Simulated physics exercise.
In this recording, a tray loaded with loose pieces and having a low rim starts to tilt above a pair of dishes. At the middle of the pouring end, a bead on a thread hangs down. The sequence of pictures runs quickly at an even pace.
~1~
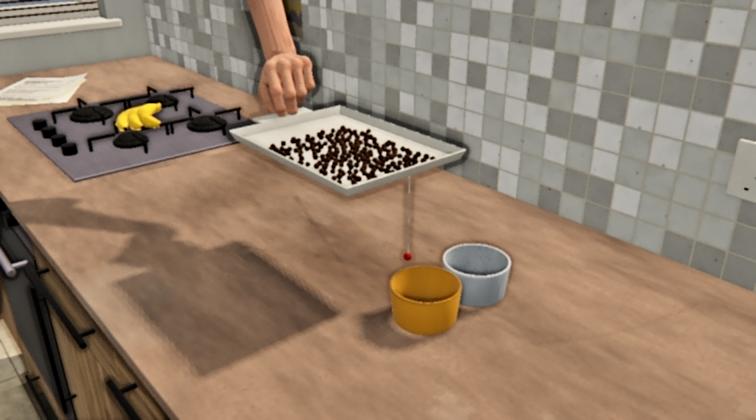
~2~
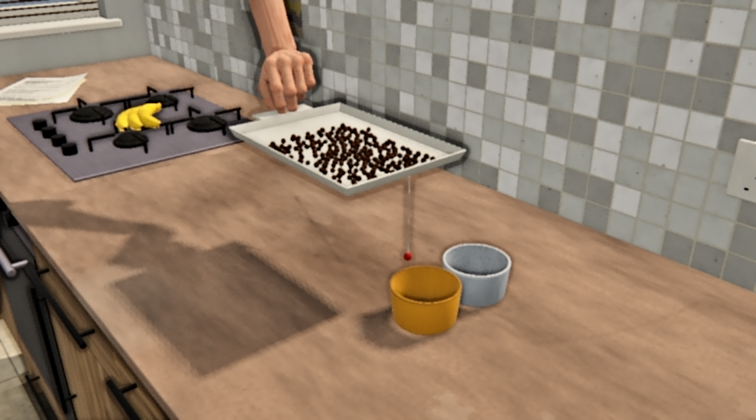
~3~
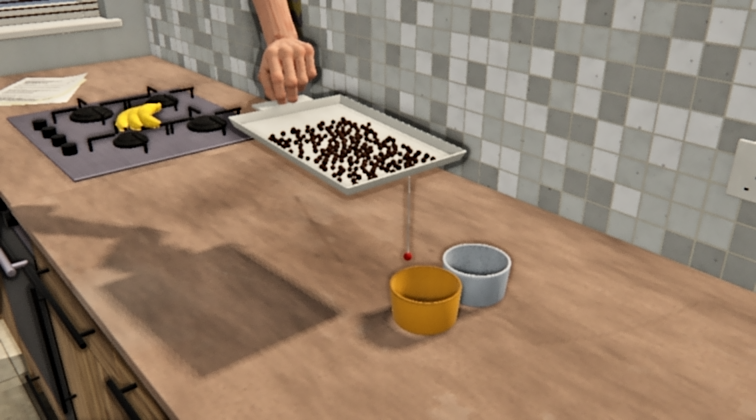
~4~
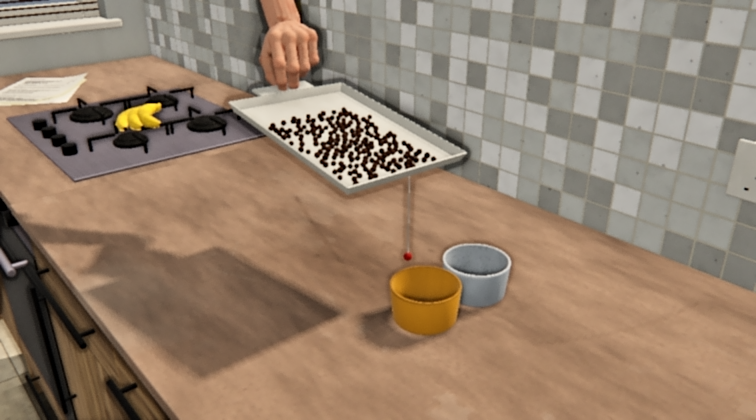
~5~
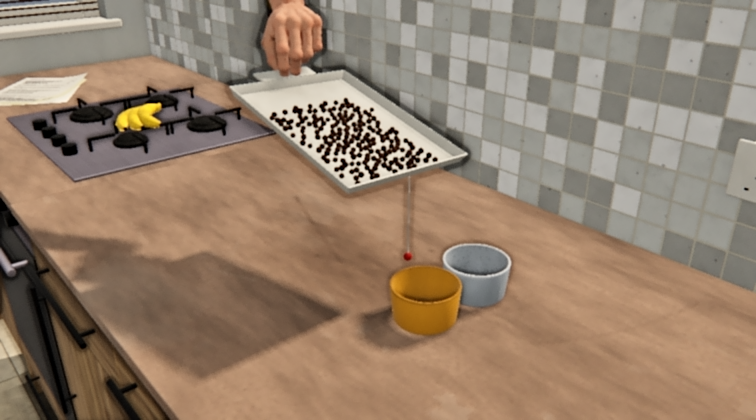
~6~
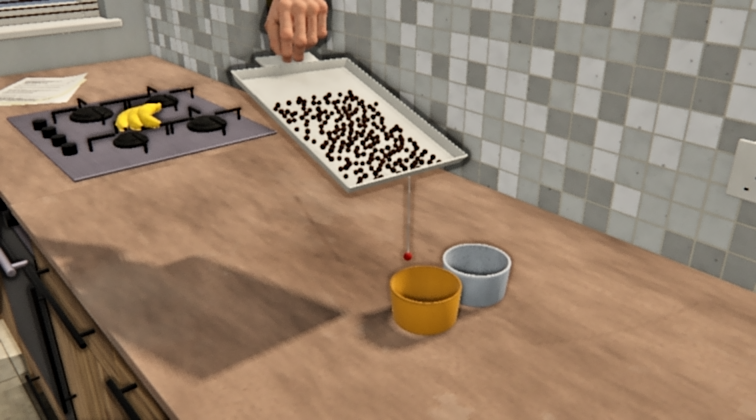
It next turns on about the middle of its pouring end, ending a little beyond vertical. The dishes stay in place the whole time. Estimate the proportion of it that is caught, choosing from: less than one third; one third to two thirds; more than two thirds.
Proportion caught: More than two thirds.
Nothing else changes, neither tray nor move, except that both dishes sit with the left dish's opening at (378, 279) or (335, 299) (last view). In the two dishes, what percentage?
Roughly 40% first, roughly 10% second.
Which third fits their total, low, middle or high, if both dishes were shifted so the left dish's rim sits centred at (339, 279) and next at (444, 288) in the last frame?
Try 1 - below one third; try 2 - between a third and two thirds.
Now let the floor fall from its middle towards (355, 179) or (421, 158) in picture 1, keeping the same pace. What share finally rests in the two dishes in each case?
In turn some 10 and 60 per cent.
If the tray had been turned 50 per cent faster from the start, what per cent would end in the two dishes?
Close to 80 in a hundred.
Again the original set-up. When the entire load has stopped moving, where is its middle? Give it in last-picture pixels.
Resting centre, last picture - approx. (449, 301).
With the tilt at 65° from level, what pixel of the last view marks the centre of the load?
Mark it at roughly (427, 173) in the final frame.
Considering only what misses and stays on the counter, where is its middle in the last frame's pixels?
It's centred close to pixel (440, 316).
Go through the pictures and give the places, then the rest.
The first frame shows corners of the pouring end at (348, 185) and (460, 150), level; middle of the load at (355, 153), allspice berries; left dish at (450, 313); right dish at (501, 286); bead on its thread at (408, 257).
The second frame shows corners of the pouring end at (348, 185) and (460, 150), level; middle of the load at (355, 152).
The third frame shows corners of the pouring end at (348, 185) and (460, 150), tipped barely, lowest at the right corner; middle of the load at (355, 148).
The fourth frame shows corners of the pouring end at (349, 184) and (461, 152), tipped a little, lowest at the right corner; middle of the load at (356, 143).
The fifth frame shows corners of the pouring end at (350, 184) and (461, 153), tipped a little, lowest at the right corner; middle of the load at (357, 138).
The sixth frame shows corners of the pouring end at (351, 183) and (462, 154), tipped clearly, lowest at the right corner; middle of the load at (362, 135), nearly all on the move; left dish at (450, 313); right dish at (501, 286).
Soon after the last picture, tray tipped steeply; about two thirds on the tray; a small part in the left dish; a small part in the right dish; a stray few outside both; about a quarter in the air.
A little later, tray tipped past a quarter turn; about half in the left dish; about half in the right dish; a small part outside both; a stray few in the air.
Later still, tray tipped past a quarter turn; about half in the left dish; about half in the right dish; a small part outside both.
At rest, tray tipped past a quarter turn; about half in the left dish; about half in the right dish; a small part outside both.
